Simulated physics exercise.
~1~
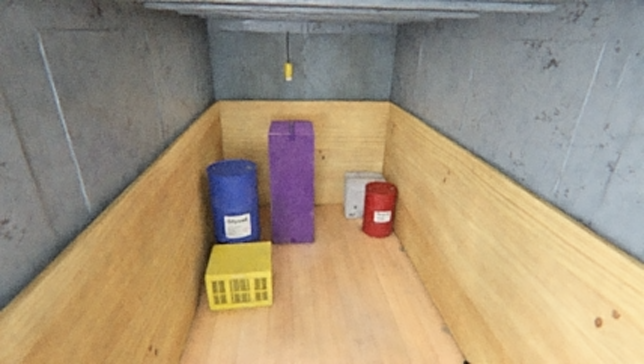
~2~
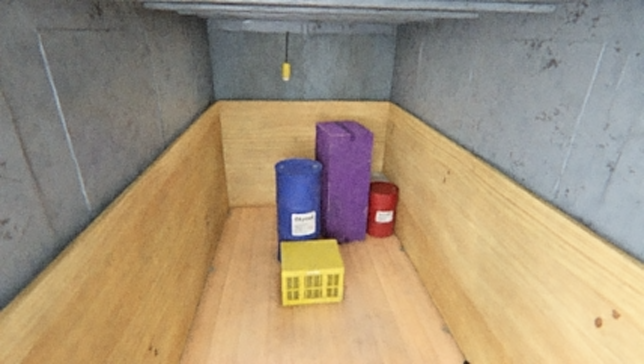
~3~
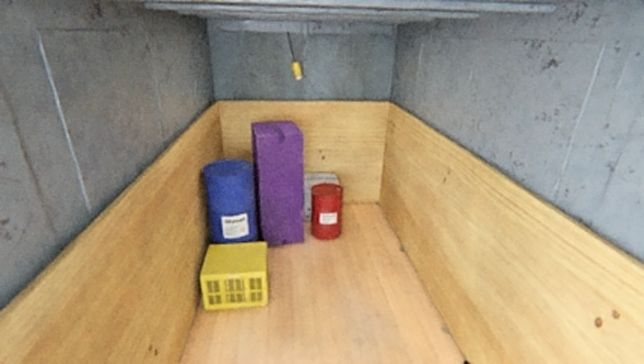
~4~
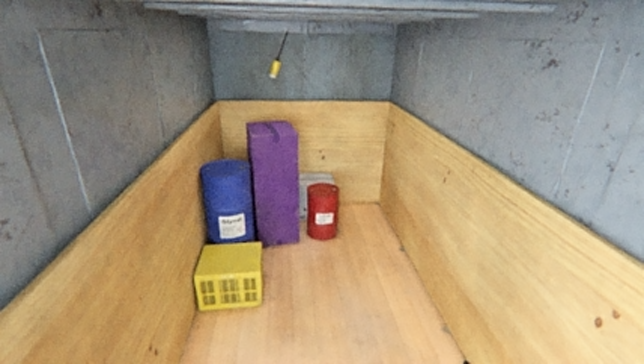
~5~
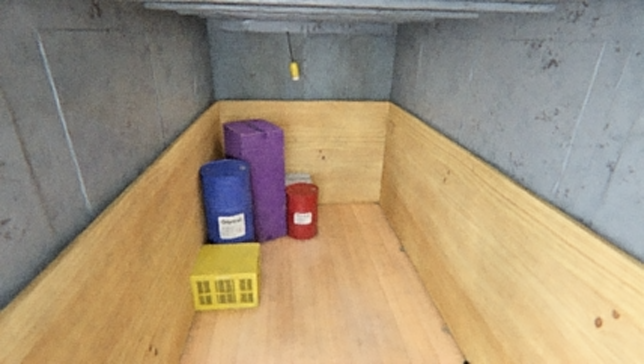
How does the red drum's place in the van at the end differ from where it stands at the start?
At the start the red drum stands near the right wall, with a clear gap between it and the purple box. At the end it is well to the left of that spot, close beside the purple box, with open floor to its right.
